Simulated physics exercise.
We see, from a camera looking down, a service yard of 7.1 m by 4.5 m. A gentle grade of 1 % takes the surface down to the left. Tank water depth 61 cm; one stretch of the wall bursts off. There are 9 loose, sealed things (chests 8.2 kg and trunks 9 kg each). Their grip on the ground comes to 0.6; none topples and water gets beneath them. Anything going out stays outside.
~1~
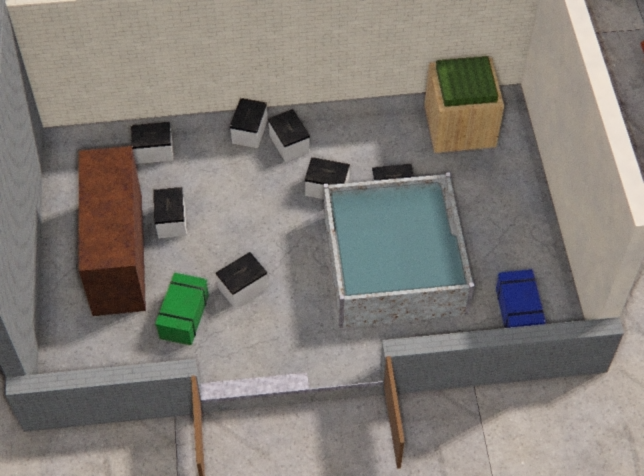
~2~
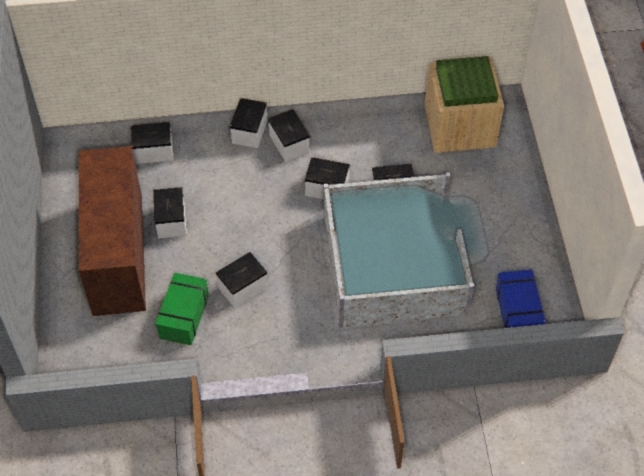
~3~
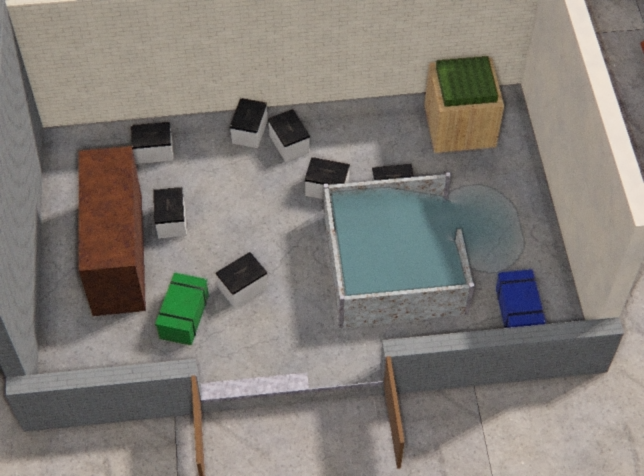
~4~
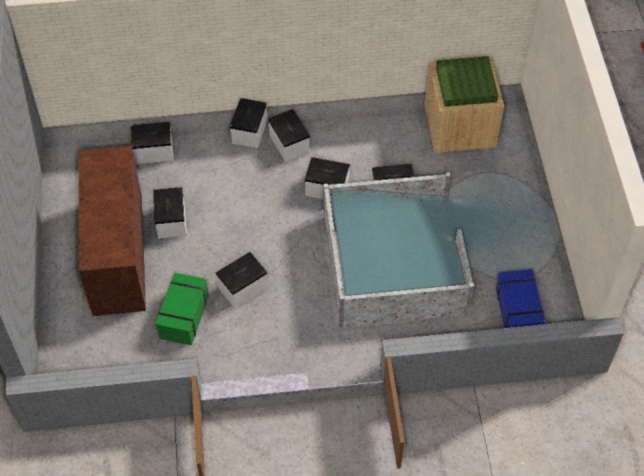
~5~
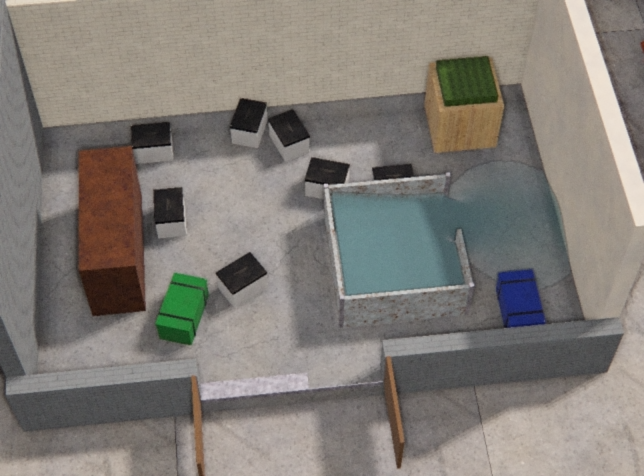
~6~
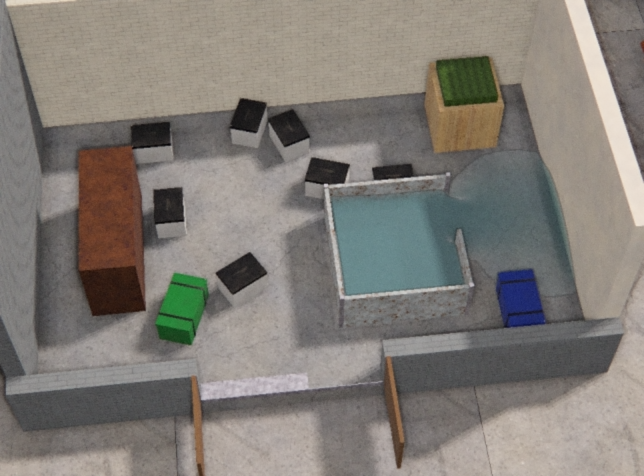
In the video, a walled yard holds a water-filled tank, scattered boxes, and green and blue trunks; part of the tank's right side opens, and water spreads across the floor to the right-hand wall while the boxes and trunks stay still.
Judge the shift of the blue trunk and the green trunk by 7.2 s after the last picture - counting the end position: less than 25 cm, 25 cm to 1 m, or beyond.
By the end, the blue trunk drifts a little, while the green trunk drifts a little.
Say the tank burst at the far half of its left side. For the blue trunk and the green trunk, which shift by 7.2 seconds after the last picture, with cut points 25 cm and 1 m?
Then the blue trunk remains roughly in place and the green trunk shifts slightly.
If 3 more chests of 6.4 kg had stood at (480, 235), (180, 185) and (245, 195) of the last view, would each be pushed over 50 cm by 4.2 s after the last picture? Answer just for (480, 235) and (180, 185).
In turn: Past it, less.
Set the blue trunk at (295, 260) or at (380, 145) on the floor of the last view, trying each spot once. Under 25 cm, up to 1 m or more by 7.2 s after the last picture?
Outcomes in order: It sits still; it is taken a long way.
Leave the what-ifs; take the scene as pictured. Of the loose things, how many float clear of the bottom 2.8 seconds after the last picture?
I get 1.
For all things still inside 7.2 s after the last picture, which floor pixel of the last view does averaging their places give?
(198, 230).
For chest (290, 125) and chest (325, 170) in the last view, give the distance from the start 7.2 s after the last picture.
200 cm and 120 cm, respectively.
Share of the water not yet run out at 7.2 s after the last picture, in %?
94 %.
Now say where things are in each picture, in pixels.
The blue trunk at (522, 297), on the bottom; the green trunk at (182, 301) rests on the ground; water covers 2.6 m2; 0 of 9 have shifted, in the first frame.
The blue trunk at (522, 297) rests on the ground; the green trunk at (182, 301), on the bottom; 3.1 m2 under water; 0 of 9 have shifted, in the second frame.
The blue trunk at (522, 297) rests on the ground; the green trunk at (182, 301), on the bottom; water covers 3.8 m2; 0 of 9 have shifted, in the third frame.
The blue trunk at (522, 297), on the bottom; the green trunk at (182, 301) rests on the ground; 4.7 m2 under water; 0 of 9 have shifted, in the fourth frame.
The blue trunk at (522, 297), on the bottom; the green trunk at (182, 301) rests on the ground; 5.4 m2 under water; 0 of 9 have shifted, in the fifth frame.
The blue trunk at (522, 297), on the bottom; the green trunk at (182, 301), on the bottom; 5.7 m2 under water; 0 of 9 have shifted, in the sixth frame.
Then, 0.9 s after the last picture the blue trunk is near (520, 297), 0.0 m from its start, aground; the green trunk is near (182, 301), 0.0 m from its start, aground; 0 of 9 are out; 0 afloat.
Then, 2.8 s after the last picture the blue trunk is near (494, 272), 0.5 m from its start, afloat; the green trunk is near (182, 301), 0.0 m from its start, aground; 0 of 9 are out; 1 afloat.
Then, 4.8 s after the last picture the blue trunk is near (528, 259), 0.6 m from its start, afloat; the green trunk is near (162, 295), 0.3 m from its start, aground; 0 of 9 are out; 2 afloat.
Then, 7.2 s after the last picture the blue trunk is near (485, 308), 0.5 m from its start, afloat; the green trunk is near (145, 313), 0.5 m from its start, afloat; 0 of 9 are out; 7 afloat.
